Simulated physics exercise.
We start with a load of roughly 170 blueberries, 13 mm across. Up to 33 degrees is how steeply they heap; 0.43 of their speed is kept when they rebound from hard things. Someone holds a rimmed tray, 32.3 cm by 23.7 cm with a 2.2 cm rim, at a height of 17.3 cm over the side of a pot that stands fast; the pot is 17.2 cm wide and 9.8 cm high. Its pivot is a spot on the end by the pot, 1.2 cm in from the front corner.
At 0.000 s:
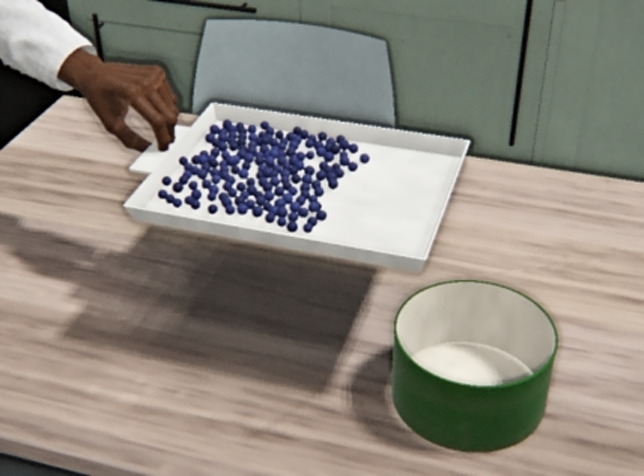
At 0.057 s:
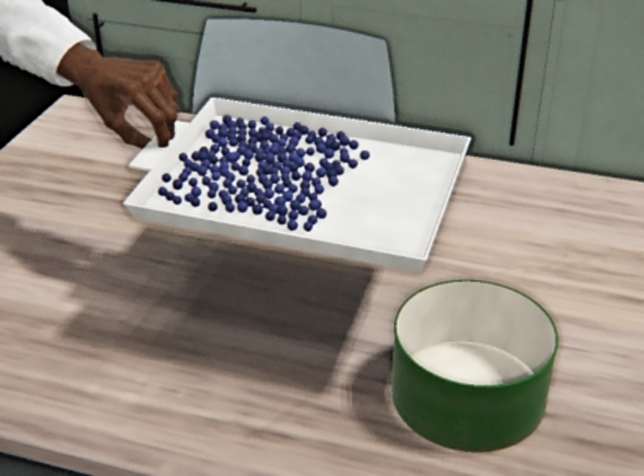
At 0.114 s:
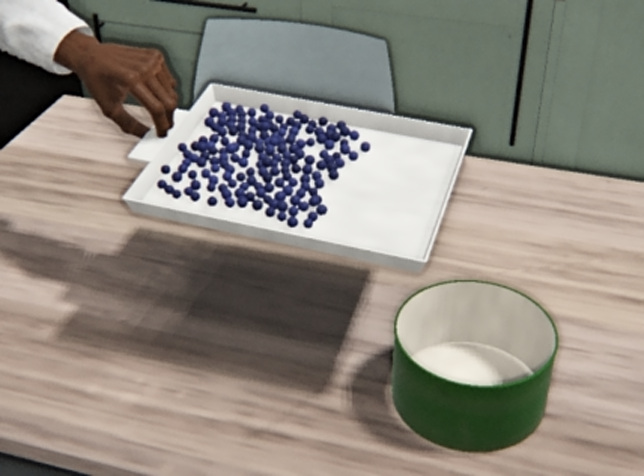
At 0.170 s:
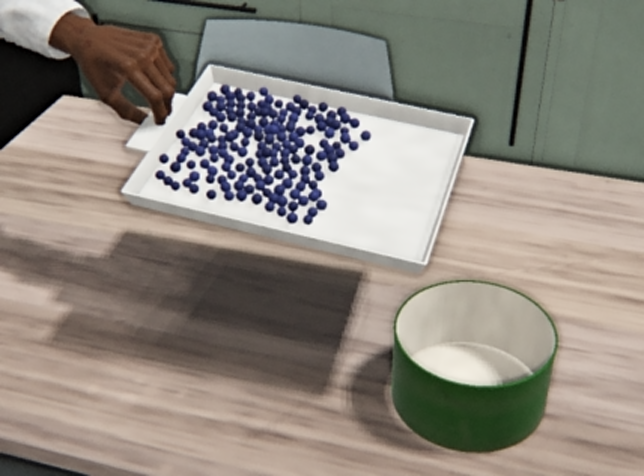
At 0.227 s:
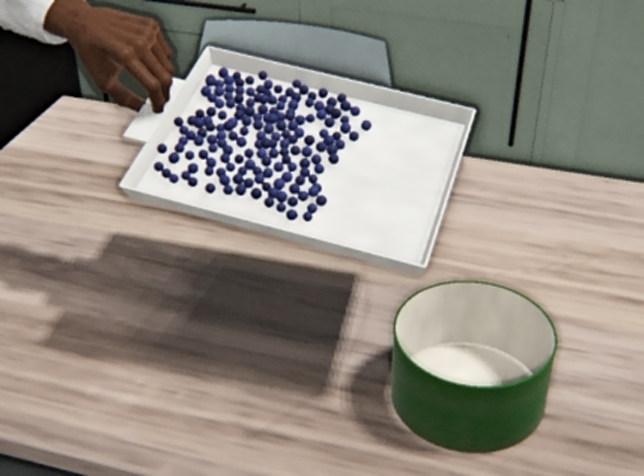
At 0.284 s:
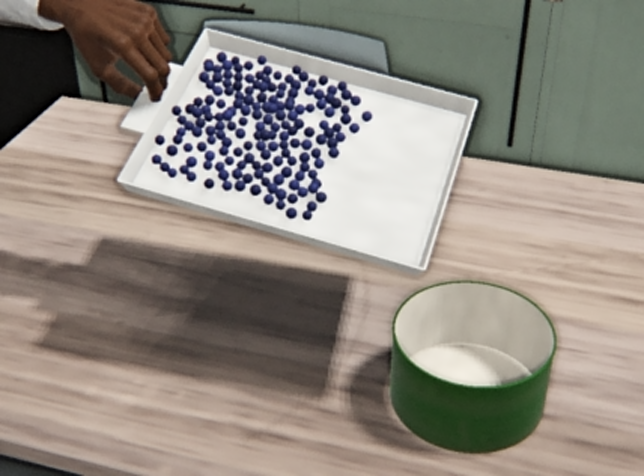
The footage shows a hand at the left holding a white rimmed tray of dark blue berries above a wooden table, steadily raising its left end so the tray slants down rightward, while a green pot stands still.
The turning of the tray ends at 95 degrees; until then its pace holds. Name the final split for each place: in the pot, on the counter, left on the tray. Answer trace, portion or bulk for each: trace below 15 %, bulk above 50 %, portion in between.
Pot: Portion. Counter: Bulk. Tray: Trace.
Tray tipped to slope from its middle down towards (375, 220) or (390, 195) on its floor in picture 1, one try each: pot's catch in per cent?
Approximately 95 percent, then 20 percent.
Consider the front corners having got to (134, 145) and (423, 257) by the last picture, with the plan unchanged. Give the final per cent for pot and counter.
Split: Pot = 55, counter = 45.
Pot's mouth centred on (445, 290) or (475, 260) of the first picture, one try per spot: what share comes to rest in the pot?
First try about 0 per cent, second try about 0 per cent.
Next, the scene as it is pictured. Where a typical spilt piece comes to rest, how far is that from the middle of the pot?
Some 16 cm, give or take.
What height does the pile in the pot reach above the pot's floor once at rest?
Some 2.5 cm up.
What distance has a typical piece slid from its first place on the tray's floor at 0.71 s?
I'd say close to 12 centimetres.
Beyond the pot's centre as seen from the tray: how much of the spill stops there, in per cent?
10 %.
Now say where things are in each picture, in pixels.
The first frame shows tray tilt 0 degrees, front corners at (133, 203) and (420, 254); middle of the pieces at (262, 169); pot at (475, 330).
The second frame shows tray tilt 1 degrees, front corners at (132, 201) and (420, 254); middle of the pieces at (262, 166).
The third frame shows tray tilt 5 degrees, front corners at (132, 195) and (421, 256), lowest corner right front; middle of the pieces at (262, 158).
The fourth frame shows tray tilt 9 degrees, front corners at (130, 189) and (421, 258), lowest corner right front; middle of the pieces at (262, 147).
The fifth frame shows tray tilt 14 degrees, front corners at (128, 183) and (420, 260), lowest corner right front; middle of the pieces at (261, 136).
The sixth frame shows tray tilt 19 degrees, front corners at (126, 177) and (420, 263), lowest corner right front; middle of the pieces at (260, 127); pot at (474, 331). Its pace works out near 85 degrees a second.
Then, at 0.71 s, tilt 55 degrees; the tray holds 100 %, the pot 0 %.
Then, at 1.00 s, tilt 80 degrees; the tray holds 70 %, the pot 5 %.
After 1.39 s, tilt 95 degrees; the tray holds 0 %, the pot 30 %.
In the end, at 2.1 s, pot 30 %, counter 70 %, tray 0 %.
